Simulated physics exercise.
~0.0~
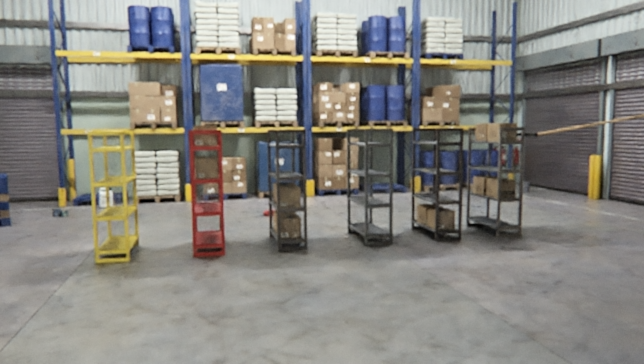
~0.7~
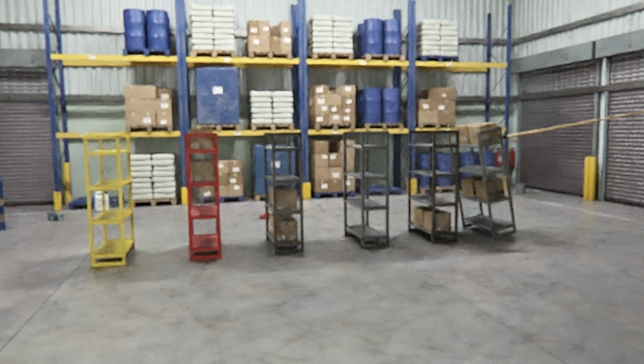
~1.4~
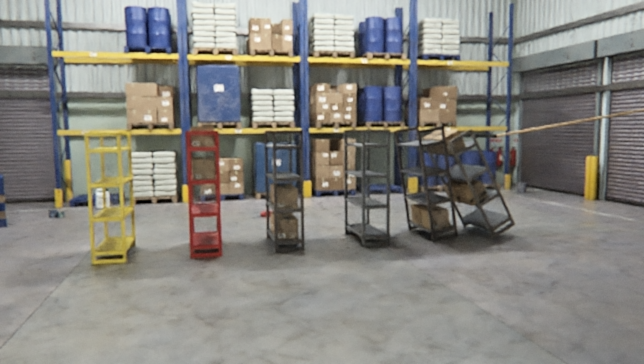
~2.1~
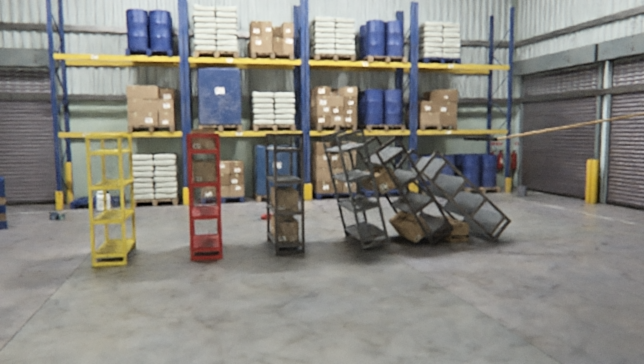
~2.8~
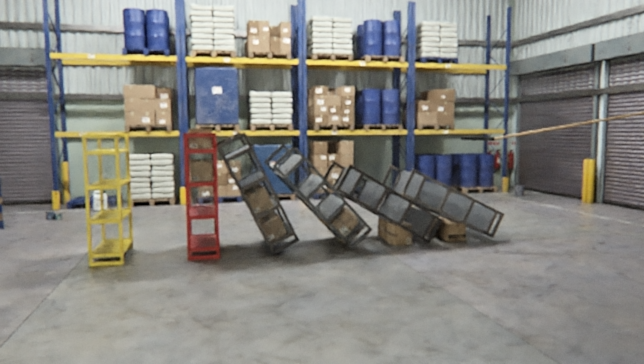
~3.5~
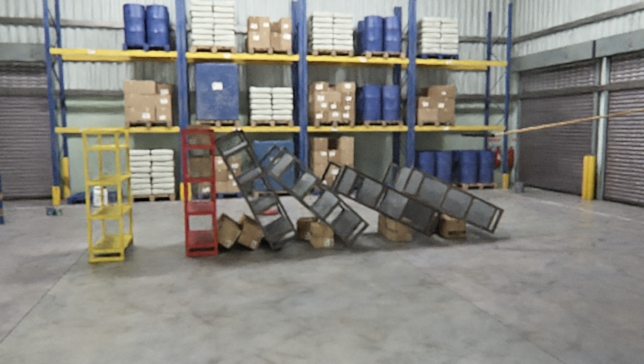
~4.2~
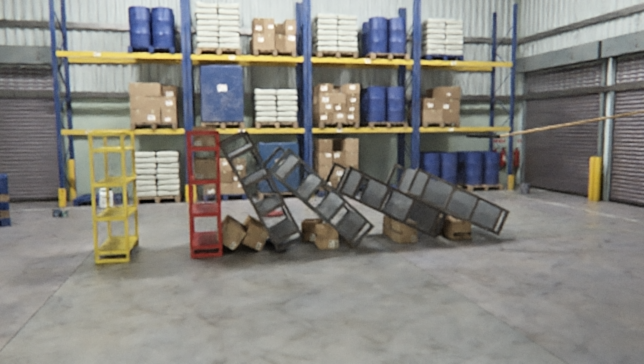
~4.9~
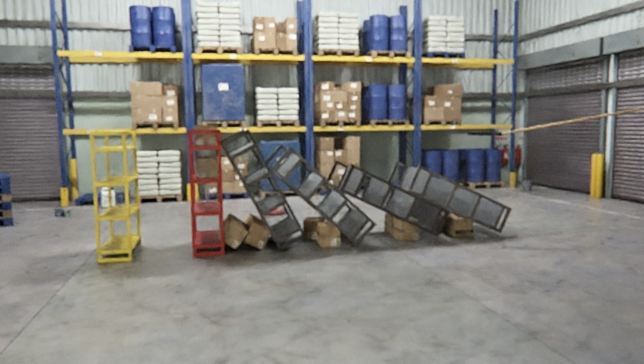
At first, six open racks stand in a row across a store room floor, a yellow one at the far left, a red one beside it and four dark grey ones to the right, some holding cartons. A long pole reaching in from the right pushes the last grey rack, which tips left into its neighbour. That rack leans in turn, and the tilt passes along the grey racks as cartons slide out. The leftmost grey rack tips against the red one, which stays upright. The four grey racks end slanted over spilt cartons, while the red and yellow racks remain standing.
